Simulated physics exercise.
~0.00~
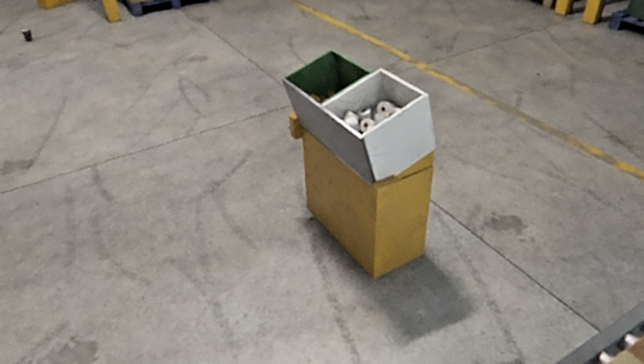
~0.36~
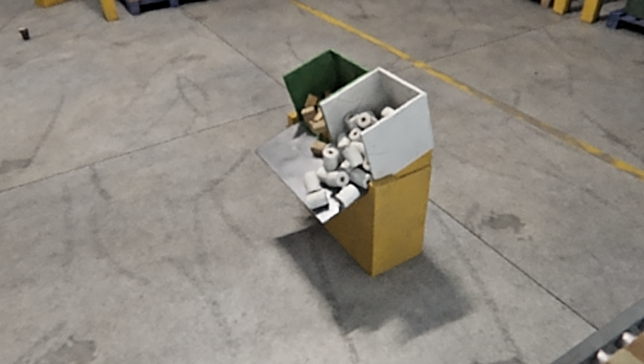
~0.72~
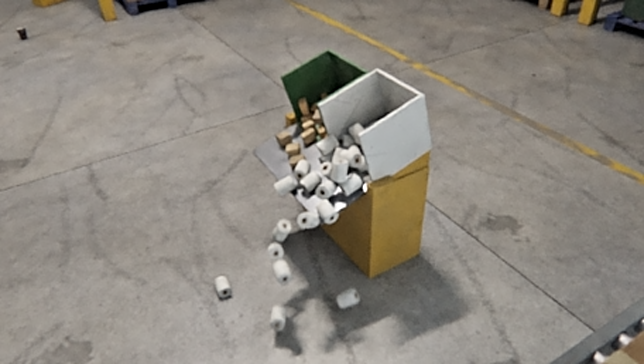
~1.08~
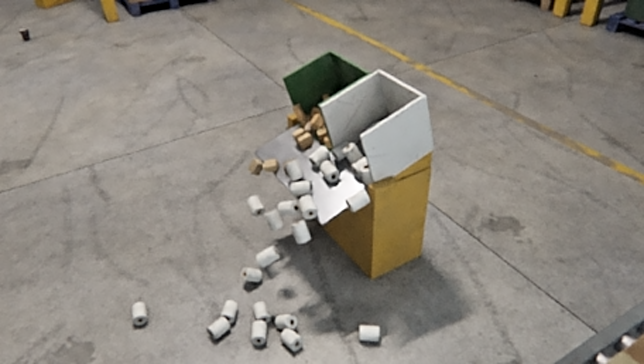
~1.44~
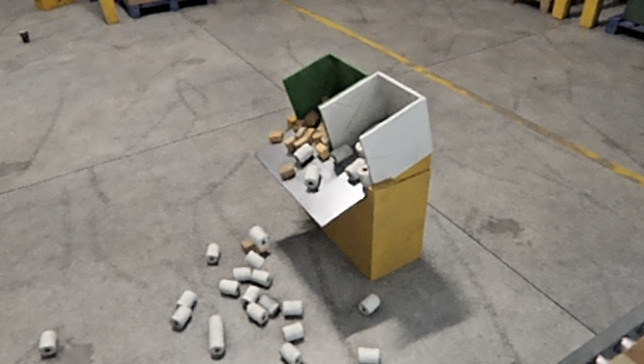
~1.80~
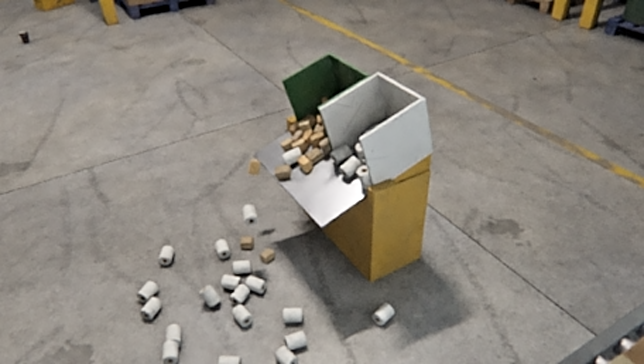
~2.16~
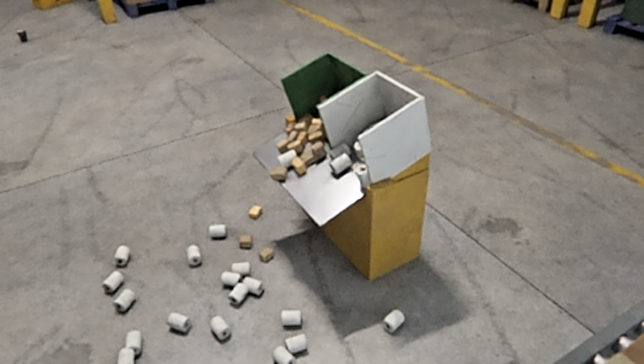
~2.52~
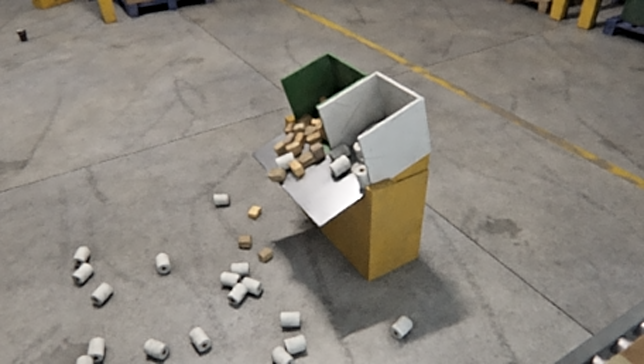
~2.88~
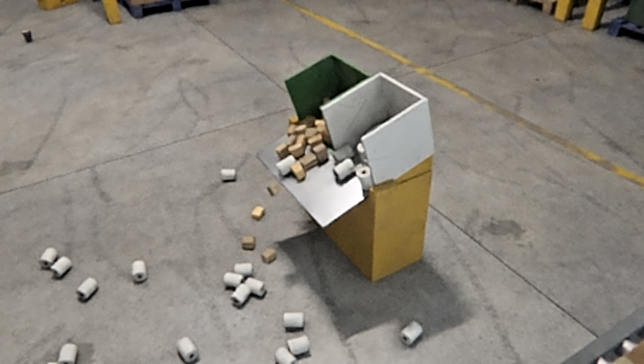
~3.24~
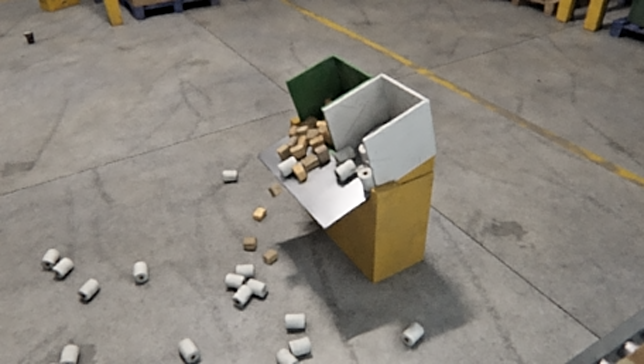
White rolls spilled out of a pale bin when its front flap dropped, tumbling to the floor and scattering to the left, while only a few brown blocks fell from the green bin beside it; the rest stayed heaped on the flap and inside.
